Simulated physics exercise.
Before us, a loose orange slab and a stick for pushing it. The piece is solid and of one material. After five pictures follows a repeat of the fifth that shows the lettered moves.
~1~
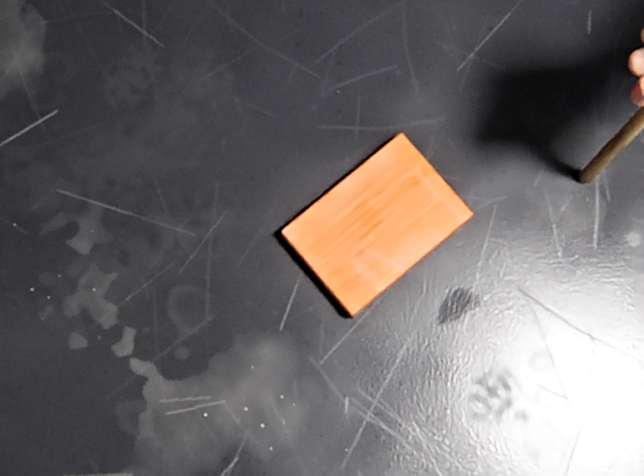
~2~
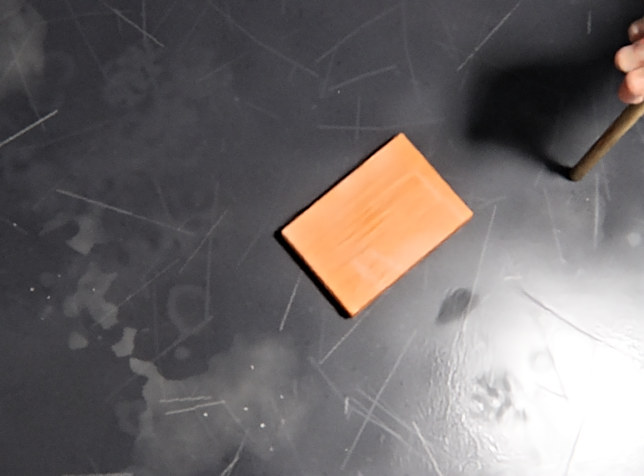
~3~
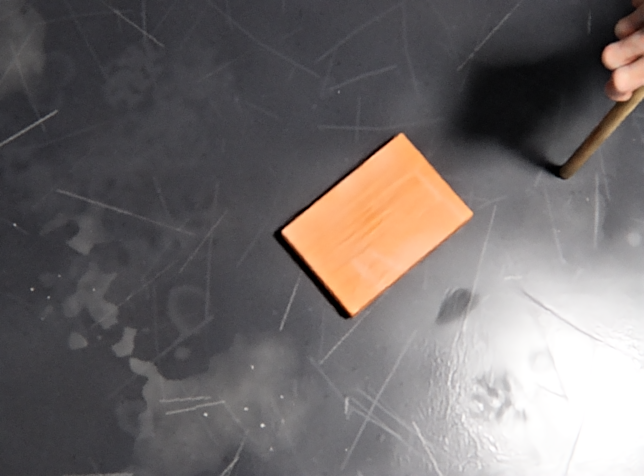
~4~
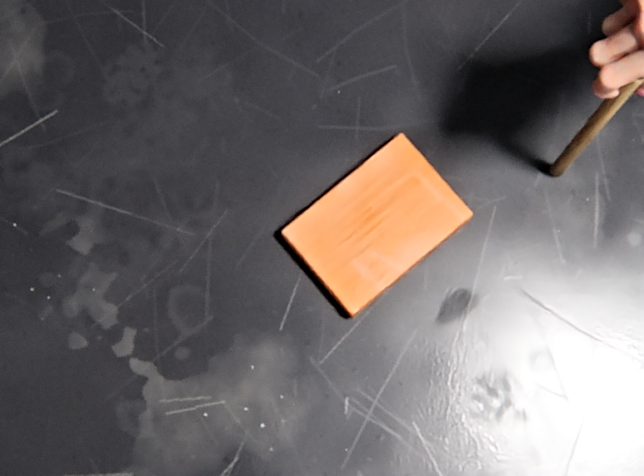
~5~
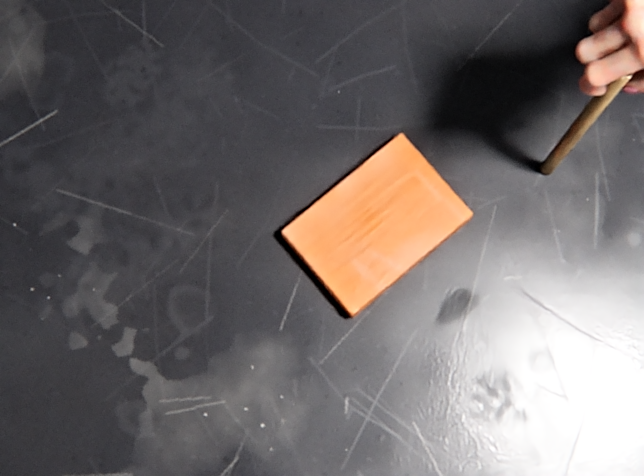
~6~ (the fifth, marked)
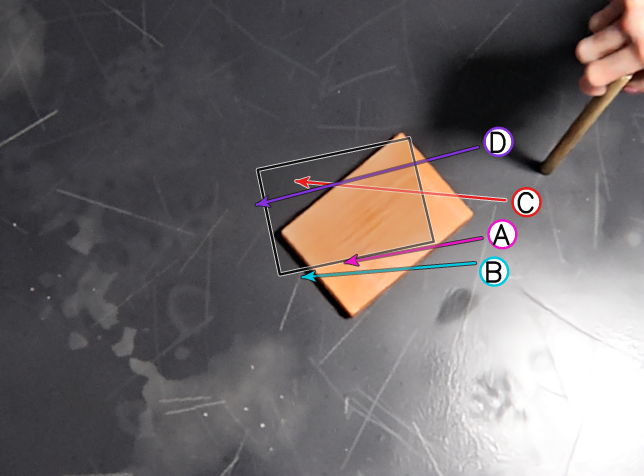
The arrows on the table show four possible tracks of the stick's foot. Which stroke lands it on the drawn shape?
B is the one.
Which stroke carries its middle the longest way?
C.
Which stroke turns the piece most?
D.
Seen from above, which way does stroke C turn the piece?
It turns anticlockwise.
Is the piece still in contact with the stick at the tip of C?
Yes.
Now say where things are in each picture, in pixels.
The first frame shows orange slab (378, 223).
The second frame shows orange slab (378, 223).
The third frame shows orange slab (378, 223).
The fourth frame shows orange slab (378, 223).
The fifth frame shows orange slab (378, 223).
On the marked copy, A from (482, 238) to (345, 263); B from (475, 263) to (302, 277); C from (506, 200) to (296, 181); D from (478, 147) to (256, 205).
With B. Early on, foot of the stick (412, 269), piece (370, 219).
Further on, foot of the stick (350, 274), piece (351, 204).
At the end, foot of the stick (302, 278), piece (347, 200); it fills the outline.
As for the rest, A leaves the piece out of the outline, at (325, 200); C leaves the piece out of the outline, at (282, 260); D leaves the piece out of the outline, at (312, 280).
